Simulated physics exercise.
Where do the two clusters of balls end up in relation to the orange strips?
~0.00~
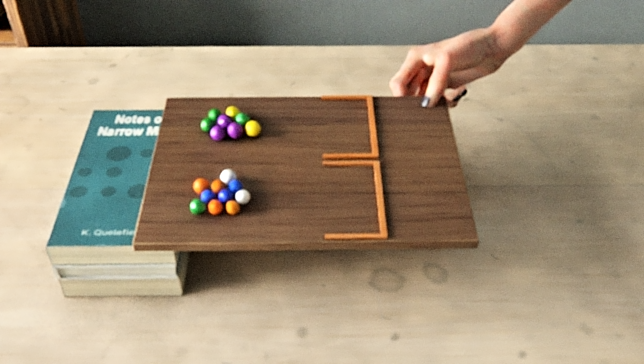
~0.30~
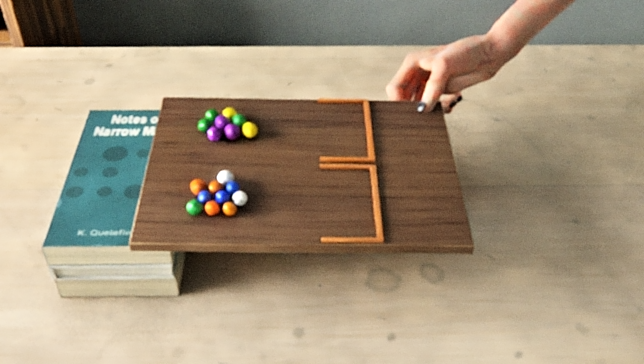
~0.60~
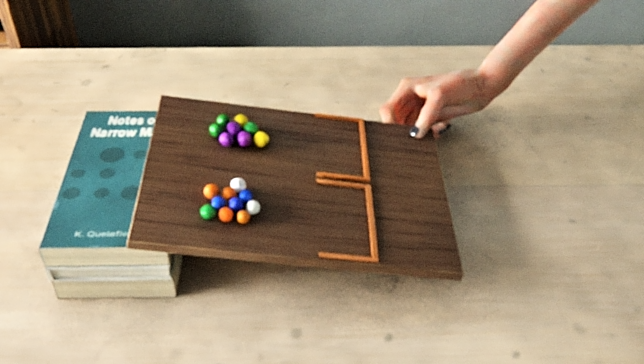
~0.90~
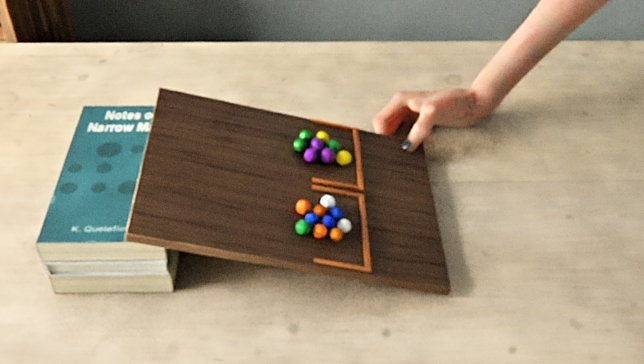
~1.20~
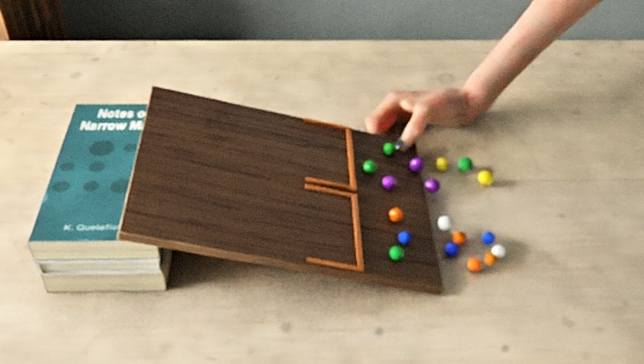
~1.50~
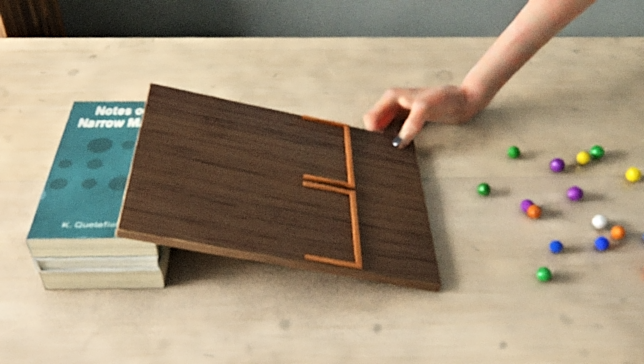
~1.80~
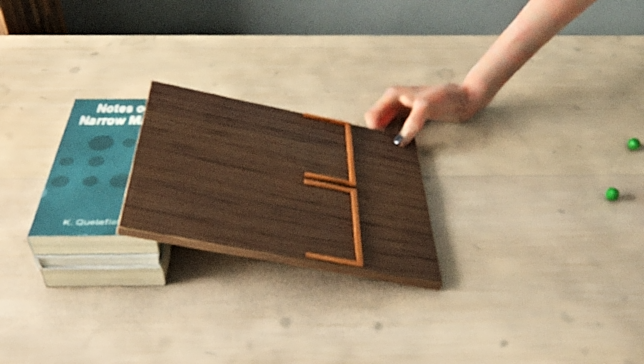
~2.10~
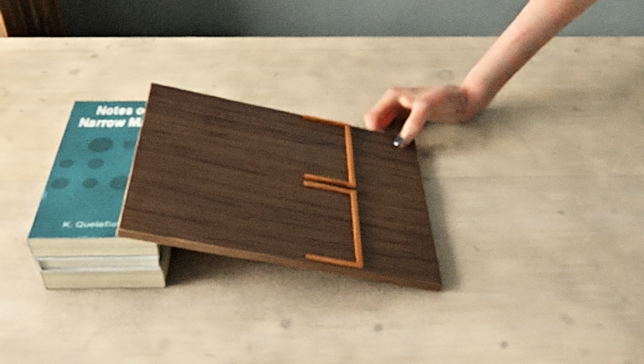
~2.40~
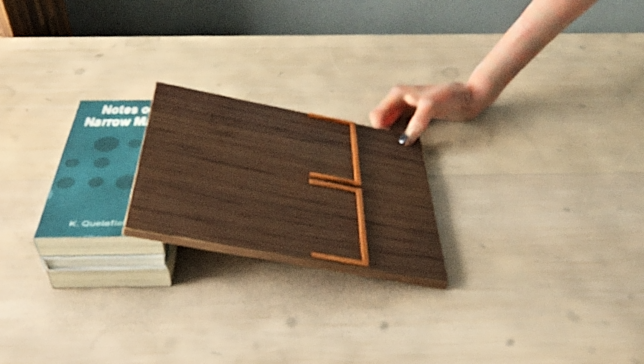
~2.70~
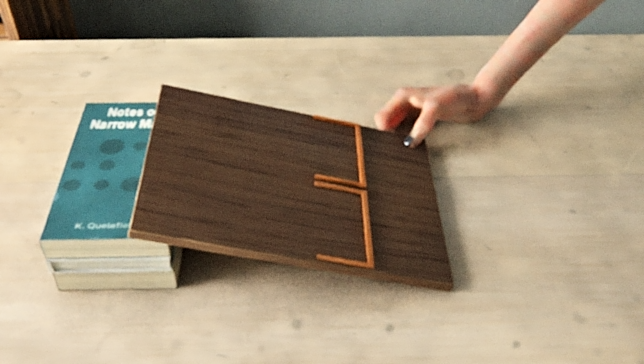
Both the front and the back cluster go past their orange strips. They then roll off the board and out of view to the right.
